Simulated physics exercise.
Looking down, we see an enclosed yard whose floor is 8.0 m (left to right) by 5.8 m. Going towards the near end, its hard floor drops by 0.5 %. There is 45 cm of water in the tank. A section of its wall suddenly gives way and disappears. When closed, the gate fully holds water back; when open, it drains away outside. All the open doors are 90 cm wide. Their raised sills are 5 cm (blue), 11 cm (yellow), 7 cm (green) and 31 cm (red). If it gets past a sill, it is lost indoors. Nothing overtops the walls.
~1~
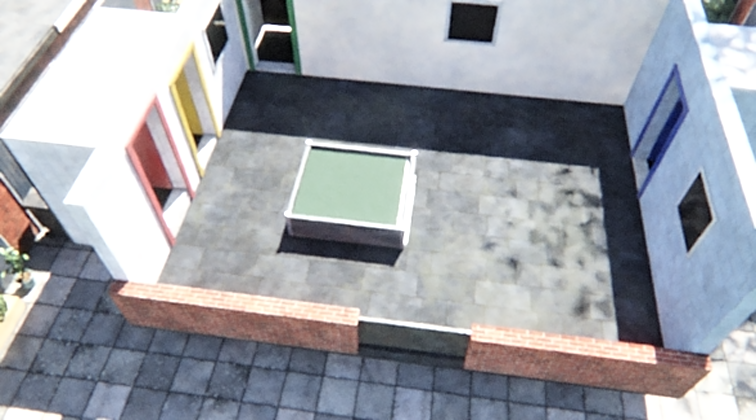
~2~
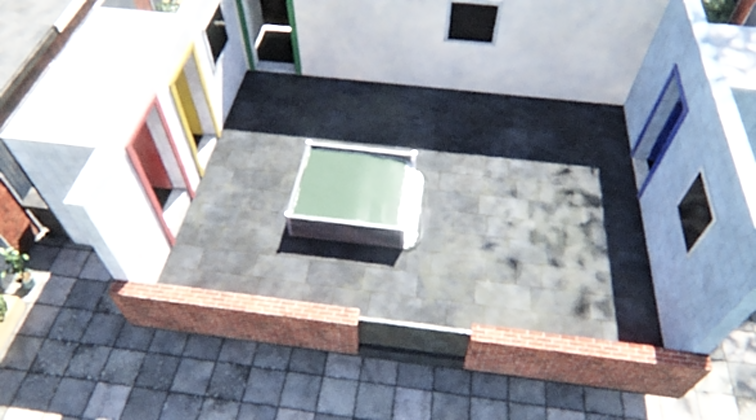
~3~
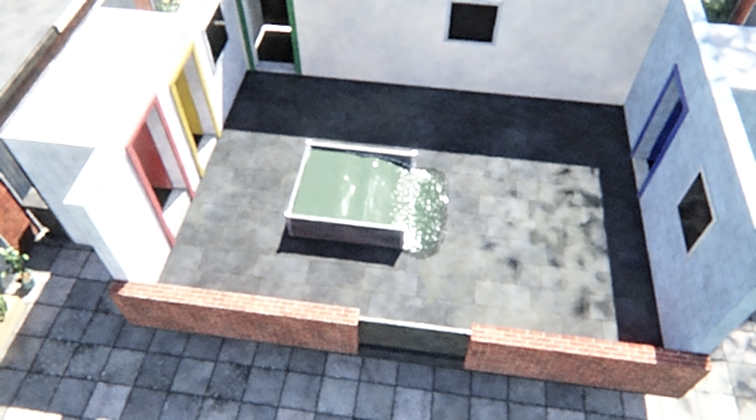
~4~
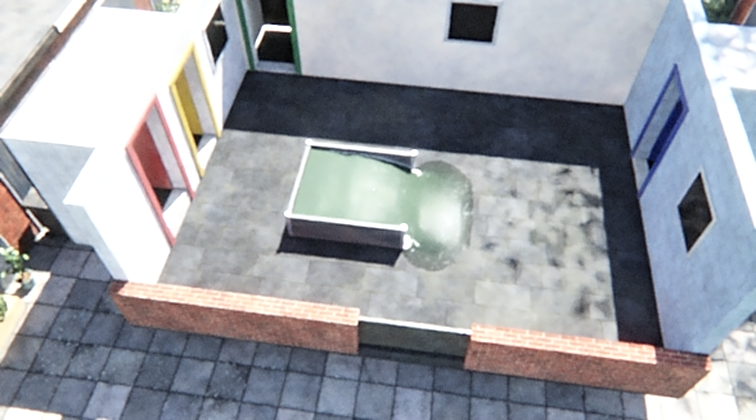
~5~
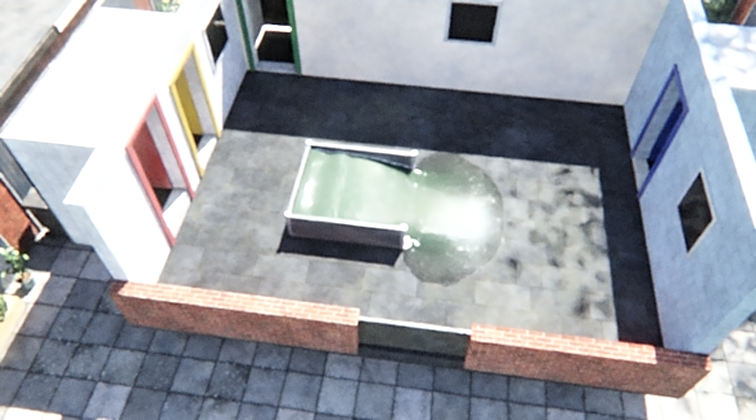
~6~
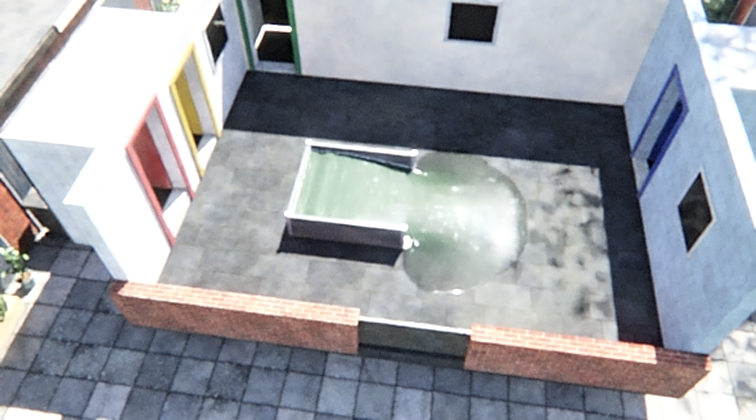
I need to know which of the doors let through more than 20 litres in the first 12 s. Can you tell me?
As I see it, the blue door lets the inflow top the limit; the yellow door holds the inflow within the limit; the green door holds the inflow within the limit; the red door holds the inflow within the limit.
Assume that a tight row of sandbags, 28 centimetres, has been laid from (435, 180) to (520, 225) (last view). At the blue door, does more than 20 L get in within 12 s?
Limit check - blue: Pass, within.
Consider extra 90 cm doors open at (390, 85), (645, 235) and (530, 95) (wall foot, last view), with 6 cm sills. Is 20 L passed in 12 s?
Well, the first is on the low side, the second is on the high side, and the third is on the low side.
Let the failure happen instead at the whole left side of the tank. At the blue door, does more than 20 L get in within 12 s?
Measured against that limit, the blue door stays within it.
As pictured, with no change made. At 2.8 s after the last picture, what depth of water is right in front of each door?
Blue 12 cm, yellow 0 cm, green 0 cm, red 0 cm.
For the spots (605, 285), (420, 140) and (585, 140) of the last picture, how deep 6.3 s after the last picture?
Roughly 5, 0, 5 cm.
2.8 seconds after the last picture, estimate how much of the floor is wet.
Some 45 per cent of the floor is wet.
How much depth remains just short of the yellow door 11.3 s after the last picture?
I'd say close to 0.0 cm.
Then, 0.7 s after the last picture water covers 25 % of the floor and is deepest (19 cm) near (413, 224); blue door not reached, yellow door not reached, green door not reached, red door not reached.
Then, 1.5 s after the last picture water covers 40 % of the floor and is deepest (18 cm) near (643, 225); blue door 8 cm at the sill, 0 L in, yellow door not reached, green door not reached, red door not reached.
Then, 2.8 s after the last picture water covers 45 % of the floor and is deepest (22 cm) near (668, 373); blue door 12 cm at the sill, 35 L in, yellow door not reached, green door not reached, red door not reached.
Then, 6.3 s after the last picture water covers 55 % of the floor and is deepest (8 cm) near (527, 181); blue door 7 cm at the sill, 60 L in, yellow door not reached, green door not reached, red door not reached.
Then, 11.3 s after the last picture water covers 85 % of the floor and is deepest (7 cm) near (147, 305); blue door 3 cm at the sill, 64 L in, yellow door not reached, green door not reached, red door 3 cm at the sill, 0 L in.
